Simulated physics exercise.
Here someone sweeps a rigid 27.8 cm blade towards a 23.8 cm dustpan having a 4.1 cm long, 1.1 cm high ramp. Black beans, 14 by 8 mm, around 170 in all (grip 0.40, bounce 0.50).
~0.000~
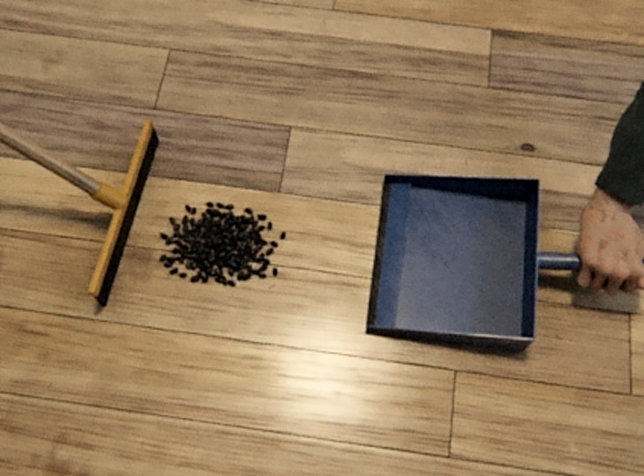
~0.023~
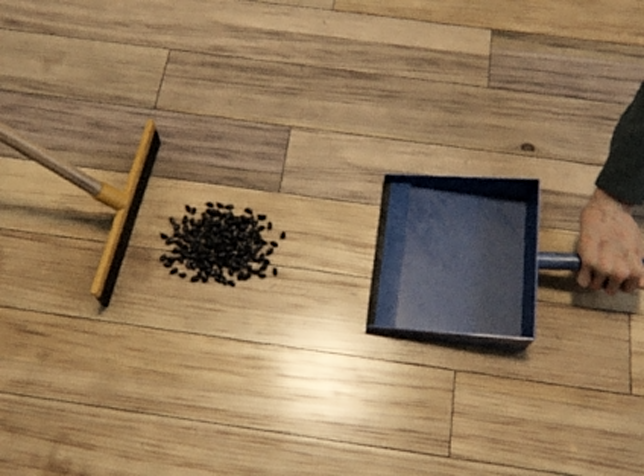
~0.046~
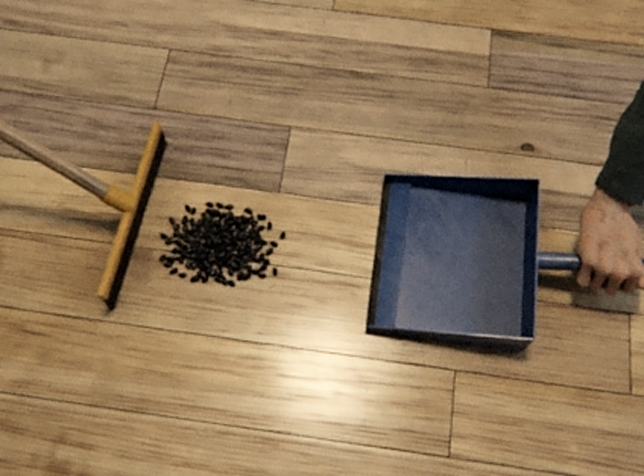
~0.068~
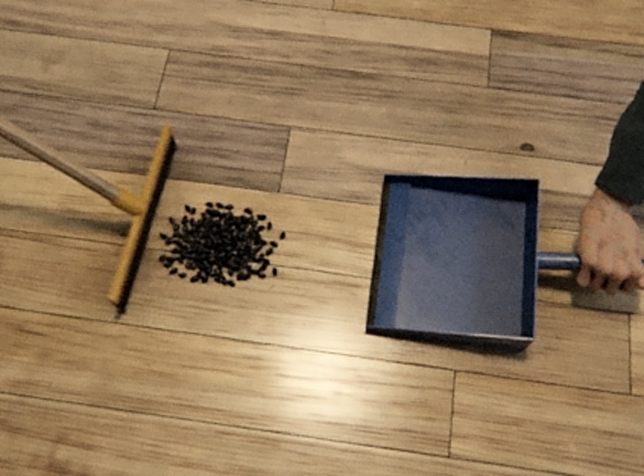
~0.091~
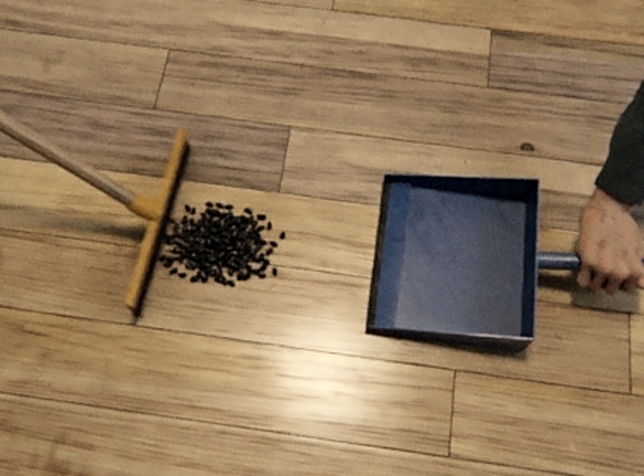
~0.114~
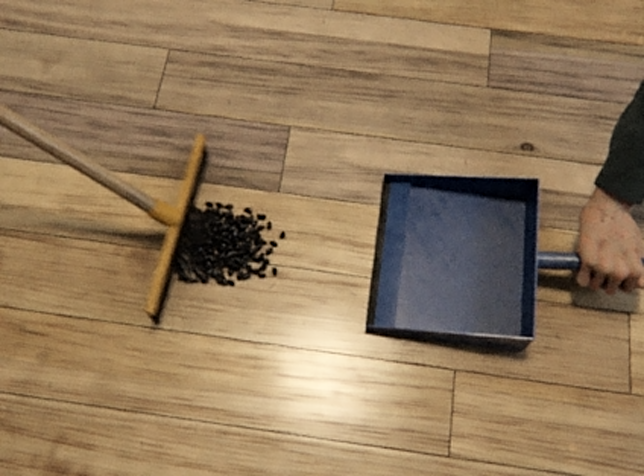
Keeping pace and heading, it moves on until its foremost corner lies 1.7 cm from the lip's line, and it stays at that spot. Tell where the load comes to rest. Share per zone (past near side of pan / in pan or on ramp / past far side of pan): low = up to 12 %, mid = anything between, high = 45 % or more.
Past the pan's near side - mid, in the pan or on its ramp - high, past the pan's far side - low.
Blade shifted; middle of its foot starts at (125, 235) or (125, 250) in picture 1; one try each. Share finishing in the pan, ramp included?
Estimates: 65 percent and 60 percent.
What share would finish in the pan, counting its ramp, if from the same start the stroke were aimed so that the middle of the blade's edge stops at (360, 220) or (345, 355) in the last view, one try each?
Roughly 70 per cent for the first try and 50 per cent for the second.
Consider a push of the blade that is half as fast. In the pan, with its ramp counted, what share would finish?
Share: About 45 %.
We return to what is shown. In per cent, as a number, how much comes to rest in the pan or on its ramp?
Estimate: Close to 65 %.
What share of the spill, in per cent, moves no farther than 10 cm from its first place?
0 percent, roughly.
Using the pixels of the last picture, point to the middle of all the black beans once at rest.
Resting centre estimate: Around (444, 305).
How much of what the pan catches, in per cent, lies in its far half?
Estimate: Close to 30 %.
Then, at 0.23 s, middle of the blade 13 cm from the lip; 0 % over the lip, far side 0 %, near side 10 %.
After 0.30 s, middle of the blade 5 cm from the lip; 0 % over the lip, far side 0 %, near side 15 %.
Then, at 0.51 s, middle of the blade 2 cm from the lip; 70 % over the lip, far side 0 %, near side 20 %.
At rest (2.6 s), near side 20 %, pan 65 %, far side 5 %, in front of the lip or behind the blade 15 %.
